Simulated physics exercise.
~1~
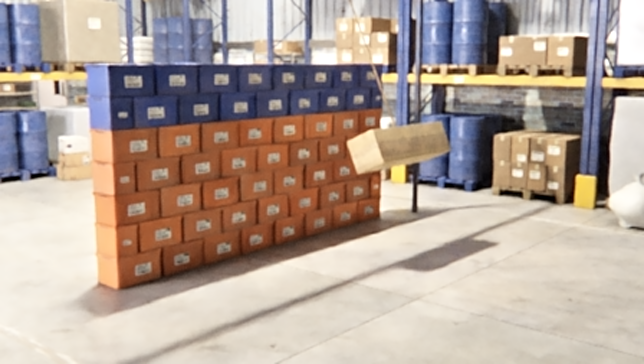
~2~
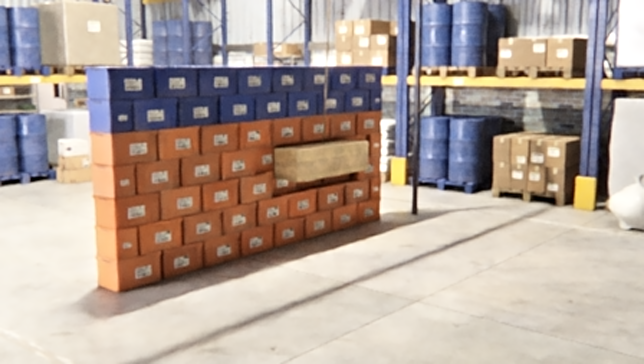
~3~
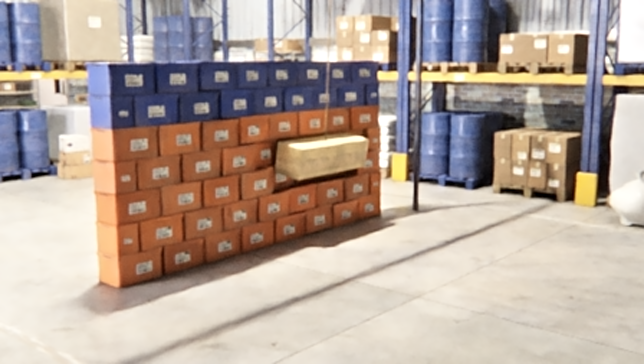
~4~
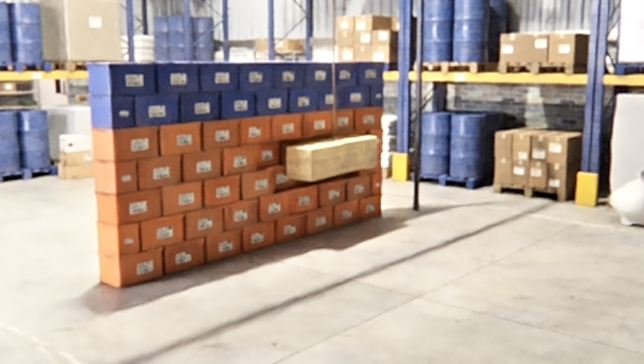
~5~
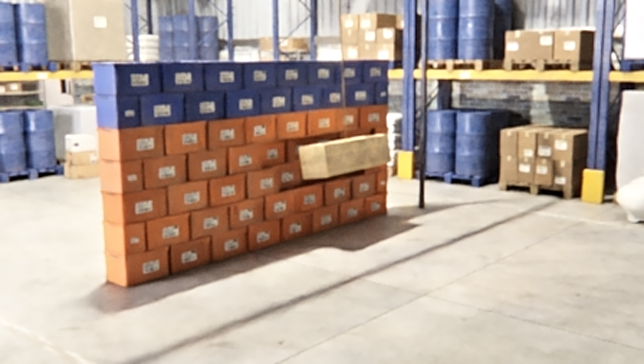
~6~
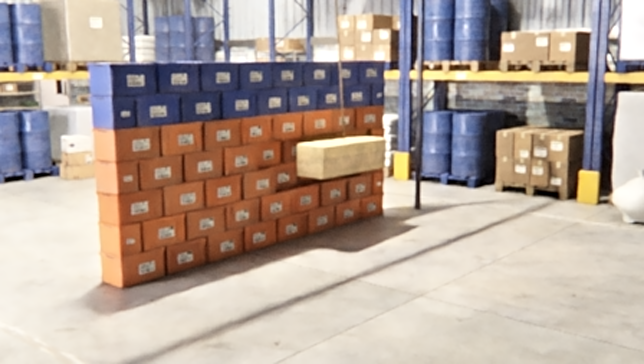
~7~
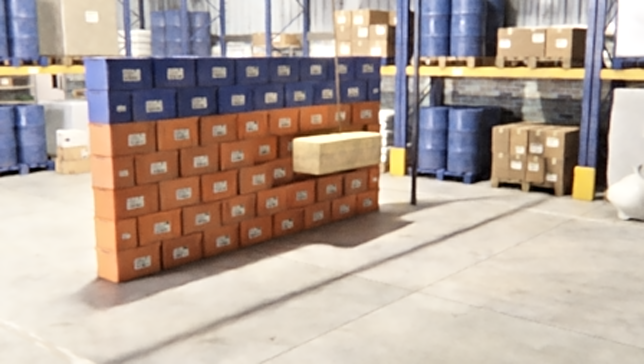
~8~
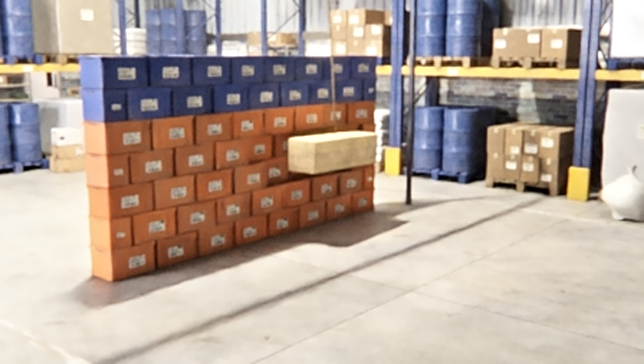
In the video, a pale wooden beam hanging in a warehouse swings left into a wall of stacked orange and blue boxes, turning as it meets the orange rows, then drifts slightly back to the right and hangs close in front of the wall, which stays standing.
